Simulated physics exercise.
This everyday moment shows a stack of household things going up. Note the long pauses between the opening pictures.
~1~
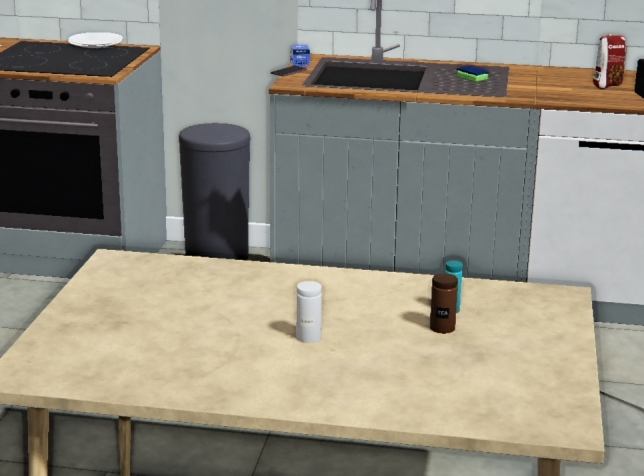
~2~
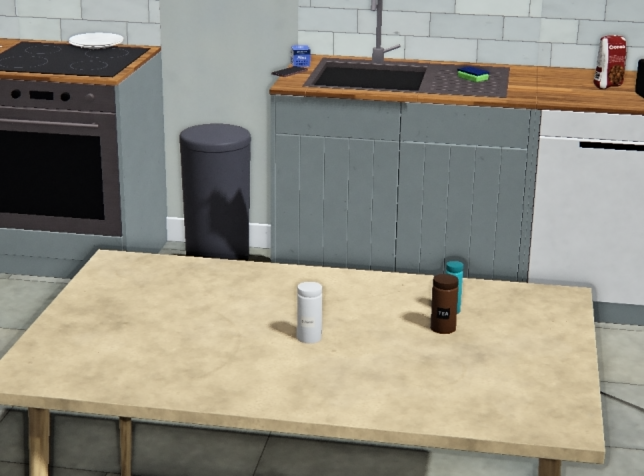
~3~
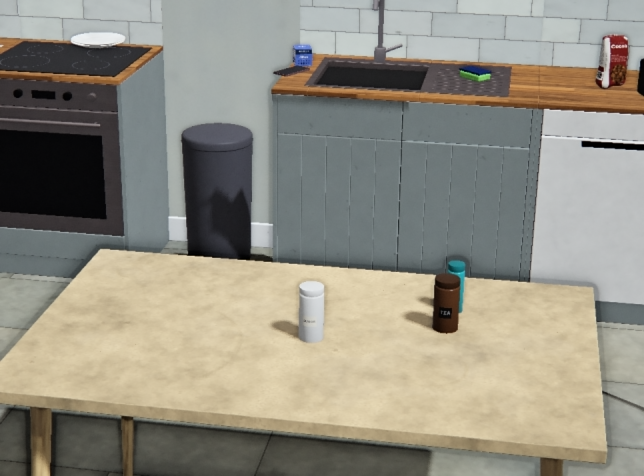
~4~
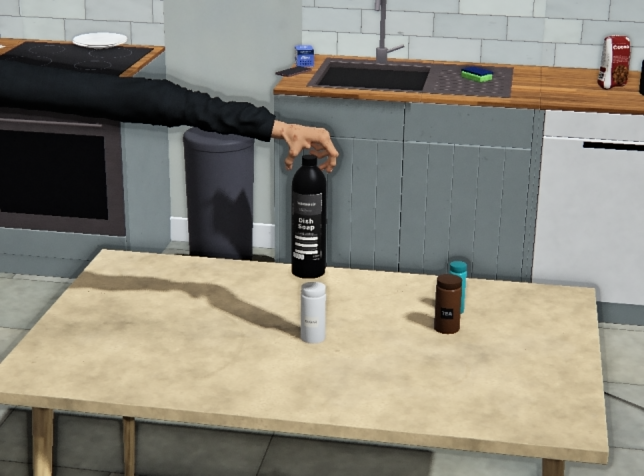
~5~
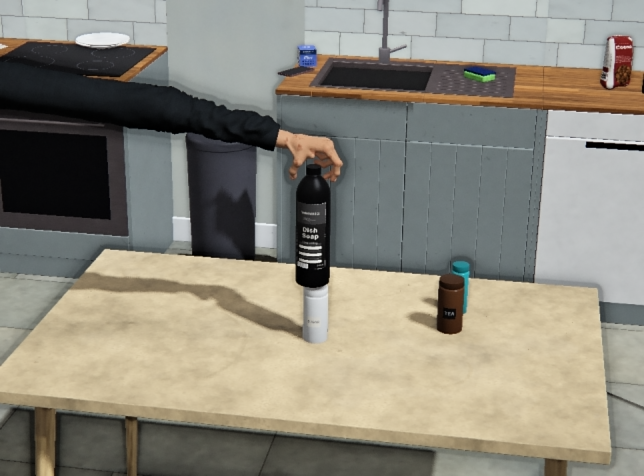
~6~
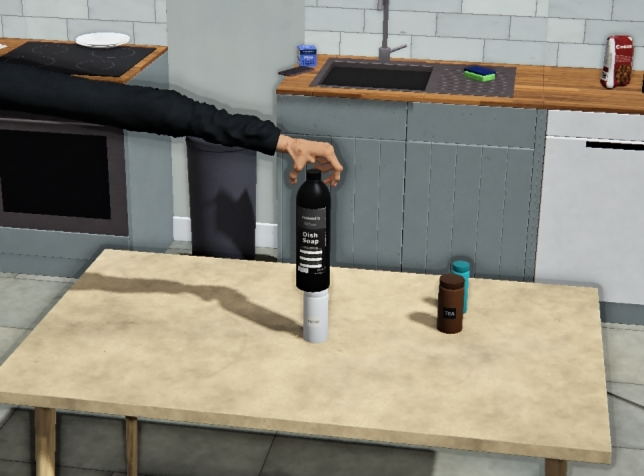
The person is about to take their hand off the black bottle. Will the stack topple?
No, it stays up.
Then, 0.20 s after the last picture, nothing has stirred.
Then, 0.40 s after the last picture, black bottle resting near (313, 230).
At rest, all 4 in place. Seen from the same camera at the end, black bottle near (313, 230). The pile holds.
